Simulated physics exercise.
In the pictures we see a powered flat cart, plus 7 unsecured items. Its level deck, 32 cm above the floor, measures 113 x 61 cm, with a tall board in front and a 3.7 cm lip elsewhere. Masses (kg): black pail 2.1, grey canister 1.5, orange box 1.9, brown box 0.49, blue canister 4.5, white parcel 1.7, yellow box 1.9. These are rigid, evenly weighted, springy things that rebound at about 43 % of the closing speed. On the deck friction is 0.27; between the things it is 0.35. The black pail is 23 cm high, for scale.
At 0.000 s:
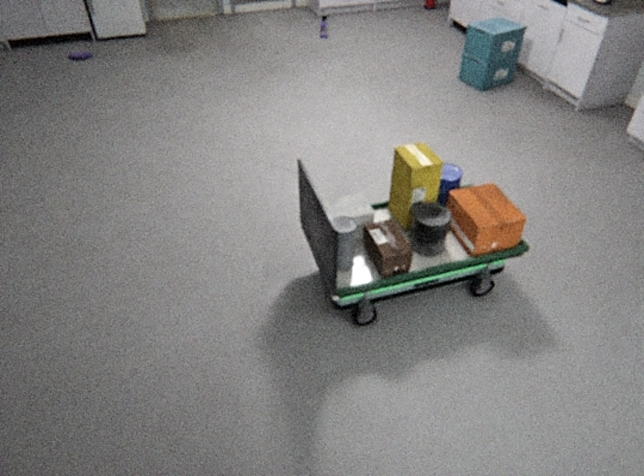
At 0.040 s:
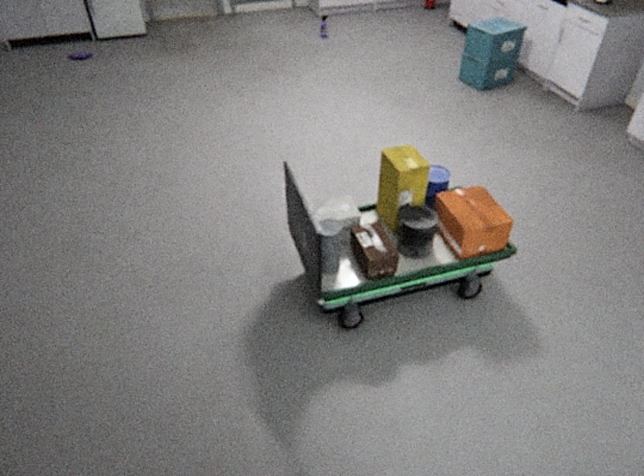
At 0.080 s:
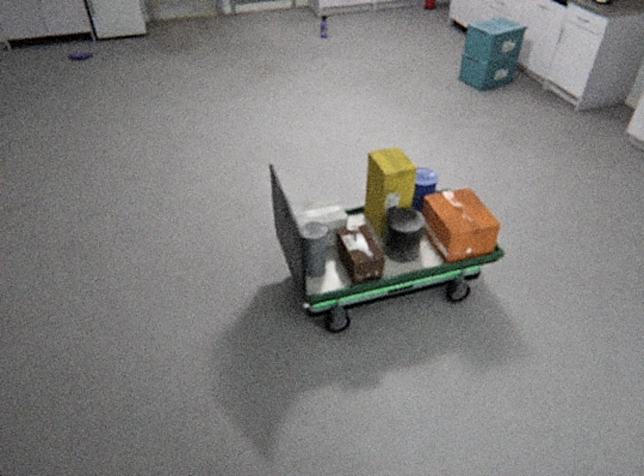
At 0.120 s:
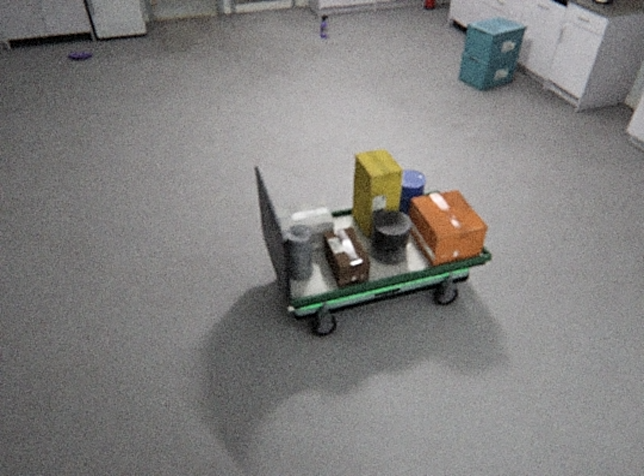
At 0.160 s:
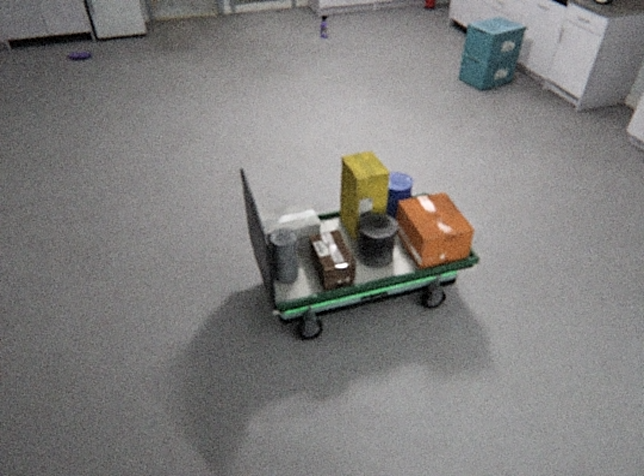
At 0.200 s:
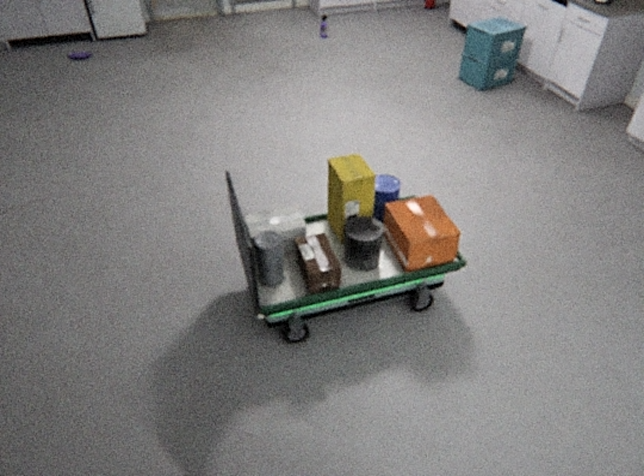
The clip opens on a green-edged flat cart on a grey floor, carrying boxes, canisters, a black pail and a white parcel behind a tall board. The cart rolls a short way left and slightly nearer the viewer, its shadow moving along, while the load shows no clear shifting on the deck.
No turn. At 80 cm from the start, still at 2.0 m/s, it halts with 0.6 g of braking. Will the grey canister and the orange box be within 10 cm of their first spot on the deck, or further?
The grey canister keeps its place, the orange box ends elsewhere.
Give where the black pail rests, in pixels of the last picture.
It settles somewhere near (191, 280).
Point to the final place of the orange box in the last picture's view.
Around (248, 271).
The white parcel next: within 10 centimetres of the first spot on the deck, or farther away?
Outcome for the white parcel: In place.
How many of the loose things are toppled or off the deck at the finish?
0.
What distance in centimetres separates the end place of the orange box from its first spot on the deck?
Roughly 24 cm.
By 0.50 s, 97 cm covered; grey canister 2 cm from its spot near (154, 284); orange box 2 cm from its spot near (319, 254); yellow box 2 cm from its spot.
By 0.70 s, 114 cm covered; orange box 15 cm from its spot near (265, 266); grey canister 4 cm from its spot near (114, 292); yellow box 15 cm from its spot.
By 0.80 s, 114 cm covered, stopped; orange box 25 cm from its spot near (245, 270); grey canister 4 cm from its spot near (114, 292); blue canister 25 cm from its spot.
By 0.90 s, 114 cm covered, stopped; orange box 25 cm from its spot near (244, 271); grey canister 3 cm from its spot near (116, 293); blue canister 26 cm from its spot.
When it is over (1.4 s), not toppled but over 10 cm from the start, black pail, orange box, brown box, blue canister and yellow box; the other 2 within 10 cm of the start. End places, in pixels of the last picture, grey canister near (116, 293), orange box near (248, 271).
